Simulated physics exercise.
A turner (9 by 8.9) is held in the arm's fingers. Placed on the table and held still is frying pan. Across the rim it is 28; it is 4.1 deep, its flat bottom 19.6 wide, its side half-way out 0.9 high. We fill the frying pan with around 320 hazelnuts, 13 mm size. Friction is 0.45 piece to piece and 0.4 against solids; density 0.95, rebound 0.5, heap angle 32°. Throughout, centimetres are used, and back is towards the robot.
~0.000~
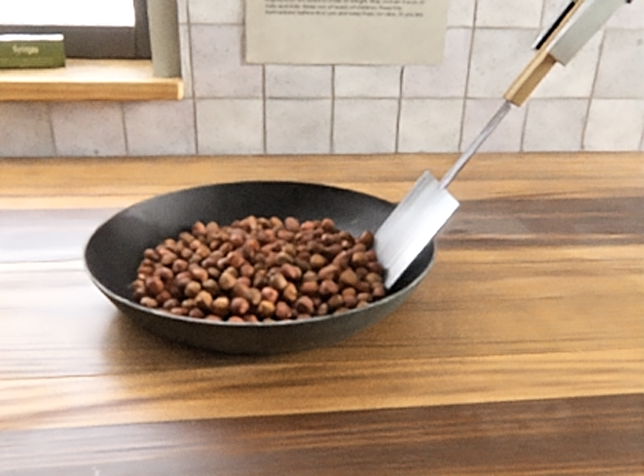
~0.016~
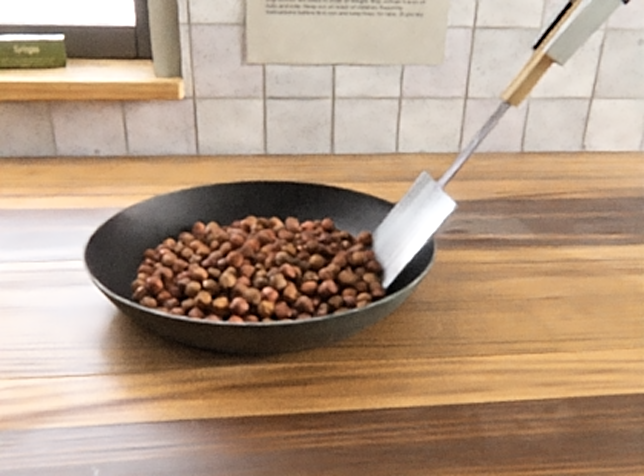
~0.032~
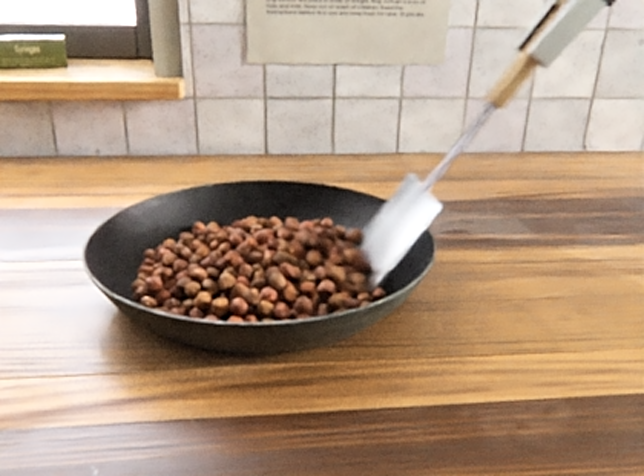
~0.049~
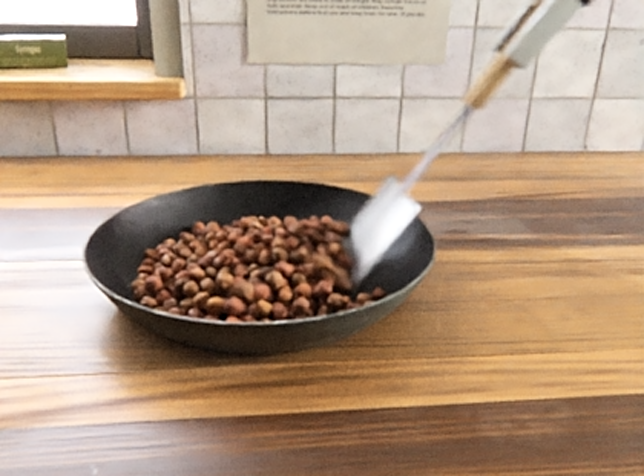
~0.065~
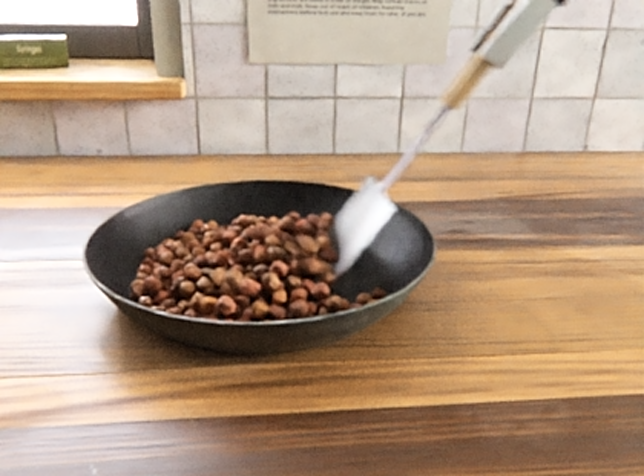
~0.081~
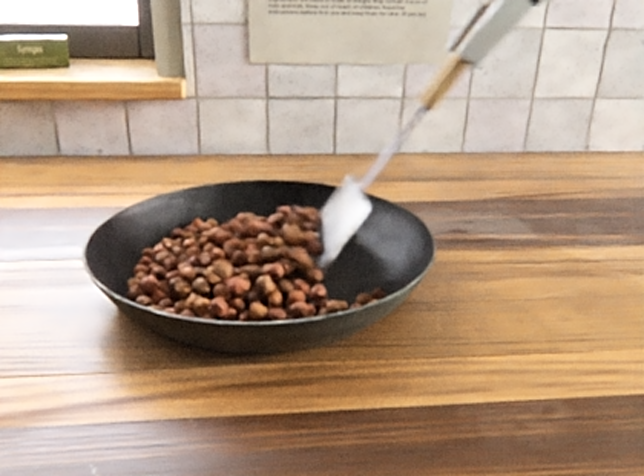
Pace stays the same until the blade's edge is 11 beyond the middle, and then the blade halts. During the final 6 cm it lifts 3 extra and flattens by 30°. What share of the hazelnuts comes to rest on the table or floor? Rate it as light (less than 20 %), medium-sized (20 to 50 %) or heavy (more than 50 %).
Rated medium-sized.
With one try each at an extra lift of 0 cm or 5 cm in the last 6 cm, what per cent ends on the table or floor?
First try around 20 percent, second try around 25 percent.
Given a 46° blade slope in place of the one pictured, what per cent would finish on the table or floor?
It would then be close to 30 %.
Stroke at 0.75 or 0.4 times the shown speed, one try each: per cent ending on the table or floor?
Close to 30 and 15 percent respectively.
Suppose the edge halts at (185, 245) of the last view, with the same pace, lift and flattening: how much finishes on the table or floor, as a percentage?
The share ending on the table or floor is about 10 per cent.
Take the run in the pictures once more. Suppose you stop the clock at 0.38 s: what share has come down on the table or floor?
It is near 10 percent.
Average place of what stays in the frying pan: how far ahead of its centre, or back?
About 3.5 centimetres ahead.
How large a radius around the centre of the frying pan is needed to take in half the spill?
About 38 centimetres.
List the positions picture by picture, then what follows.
The first picture shows turner top edge at (442, 186), sloping 55°; upper third of the load around (261, 260), from x 140 to 380, top at y 225; 316 in the frying pan.
The second picture shows turner top edge at (440, 187), sloping 55°; upper third of the load around (262, 259), from x 140 to 380, top at y 225.
The third picture shows turner top edge at (425, 189), sloping 55°; upper third of the load around (268, 259), from x 140 to 380, top at y 225.
The fourth picture shows turner top edge at (404, 190), sloping 55°; upper third of the load around (269, 255), from x 140 to 380, top at y 225.
The fifth picture shows turner top edge at (382, 190), sloping 55°; upper third of the load around (272, 250), from x 140 to 380, top at y 215.
The sixth picture shows turner top edge at (360, 191), sloping 55°; upper third of the load around (258, 248), from x 135 to 380, top at y 210; 316 in the frying pan.
After 0.12 s, sloping 55°, highest piece 7 above the table; 316 in the frying pan.
After 0.16 s, sloping 47°, highest piece 7 above the table; 316 in the frying pan.
After 0.38 s, sloping 25°, highest piece 24 above the table; 215 in the frying pan, 32 on the table or floor, 69 on the blade or in flight.
After 1.43 s, sloping 25°, highest piece 3 above the table; 215 in the frying pan, 101 on the table or floor.
At rest, 215 in the frying pan, 101 on the table or floor. That is 32 % on the table or floor.
